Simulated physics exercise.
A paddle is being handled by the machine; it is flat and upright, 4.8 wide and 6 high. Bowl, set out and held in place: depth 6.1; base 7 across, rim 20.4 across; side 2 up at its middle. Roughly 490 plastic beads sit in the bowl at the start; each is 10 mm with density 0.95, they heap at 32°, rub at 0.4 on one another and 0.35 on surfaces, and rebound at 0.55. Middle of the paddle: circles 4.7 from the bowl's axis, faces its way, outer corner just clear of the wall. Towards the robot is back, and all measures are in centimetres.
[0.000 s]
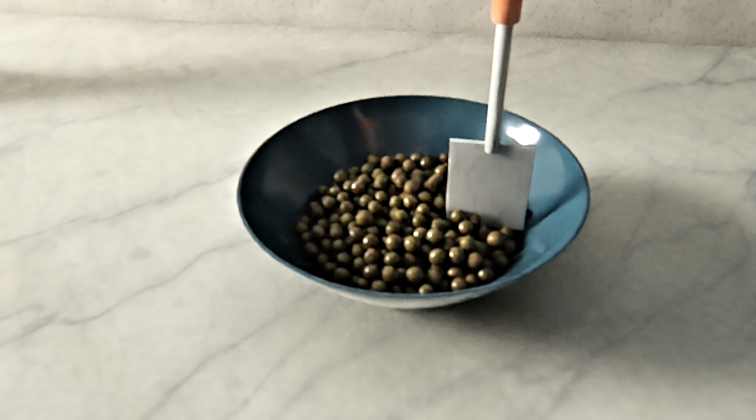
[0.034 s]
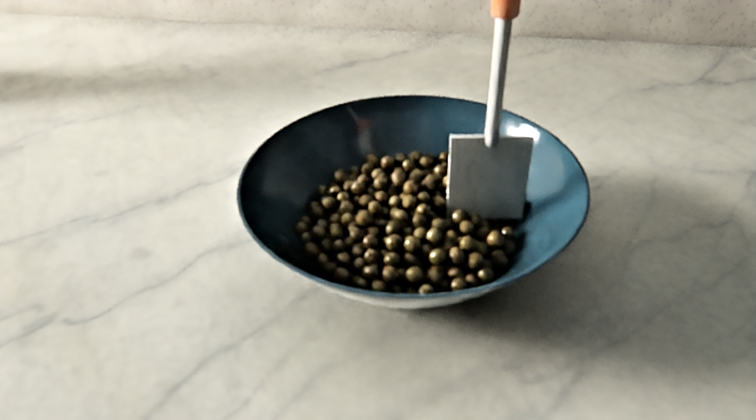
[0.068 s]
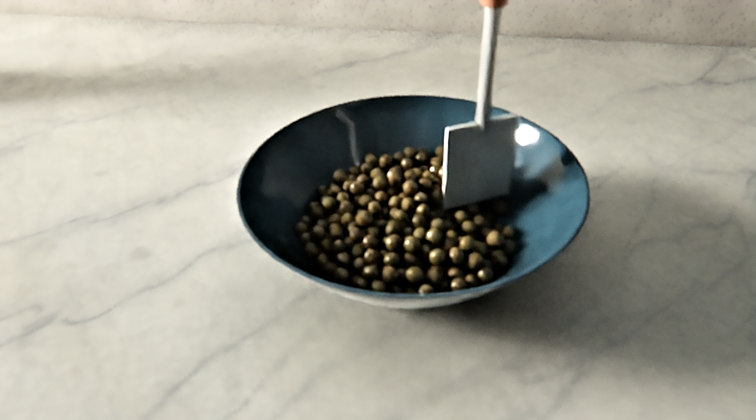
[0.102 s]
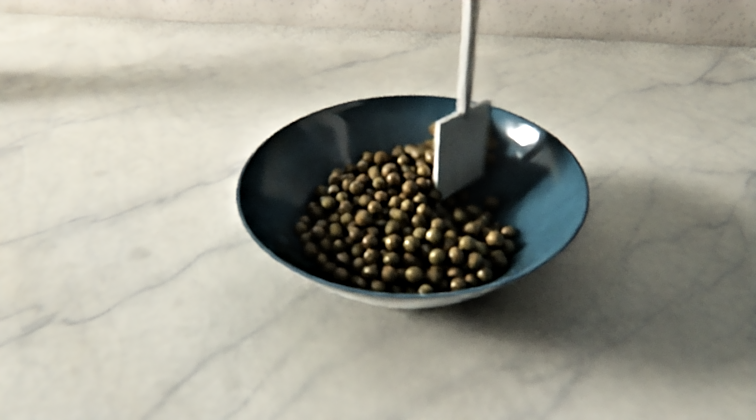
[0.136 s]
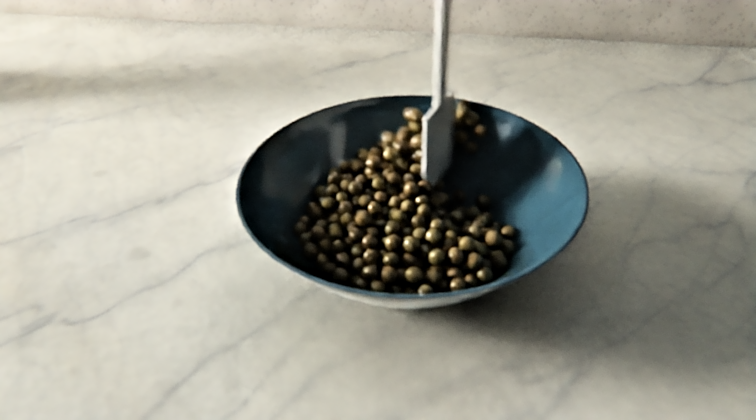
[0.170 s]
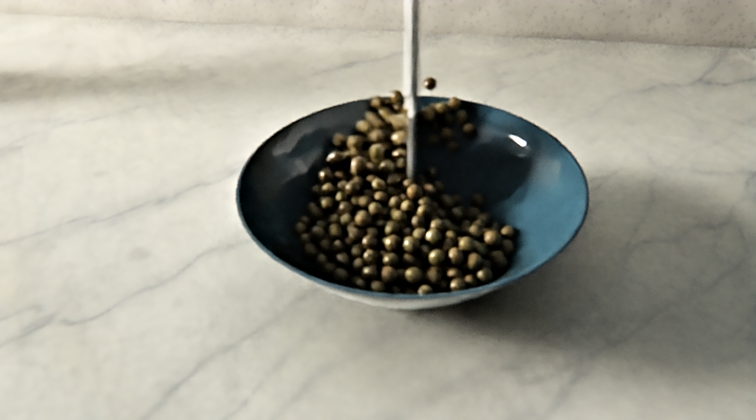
The video shows a white paddle with an orange handle sweeping through small brownish-gold beads in a blue bowl, moving from the right toward the back and turning edge-on as beads heap up against the far rim.
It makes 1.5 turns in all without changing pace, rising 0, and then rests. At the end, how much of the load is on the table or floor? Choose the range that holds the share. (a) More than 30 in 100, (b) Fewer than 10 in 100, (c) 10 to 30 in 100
c.
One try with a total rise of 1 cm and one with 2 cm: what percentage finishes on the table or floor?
That gives about 10 per cent and 5 per cent, in order.
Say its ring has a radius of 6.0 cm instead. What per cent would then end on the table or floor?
In that case some 0 %.
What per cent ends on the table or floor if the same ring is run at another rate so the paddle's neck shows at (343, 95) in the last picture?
About 40 %.
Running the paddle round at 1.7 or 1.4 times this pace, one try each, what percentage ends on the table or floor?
Estimates in order: Some 50 % and some 35 %.
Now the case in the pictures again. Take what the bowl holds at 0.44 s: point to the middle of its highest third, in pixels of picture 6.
That third sits centred at about (418, 259).
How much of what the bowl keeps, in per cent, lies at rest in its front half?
I'd put it near 55 per cent.
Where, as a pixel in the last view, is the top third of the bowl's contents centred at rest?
Roughly pixel (353, 224).
After 0.44 s, 269° round, highest piece 8 above the table; 465 in the bowl, 24 on the table or floor, 5 in flight or on the tool.
After 0.70 s, 81° round, highest piece 8 above the table; 430 in the bowl, 59 on the table or floor, 5 in flight or on the tool.
After 1.03 s, 180° round, highest piece 6 above the table; 413 in the bowl, 81 on the table or floor.
After 1.73 s, 180° round, highest piece 6 above the table; 413 in the bowl, 81 on the table or floor.
At rest, 413 in the bowl, 81 on the table or floor. That is 16 % on the table or floor.
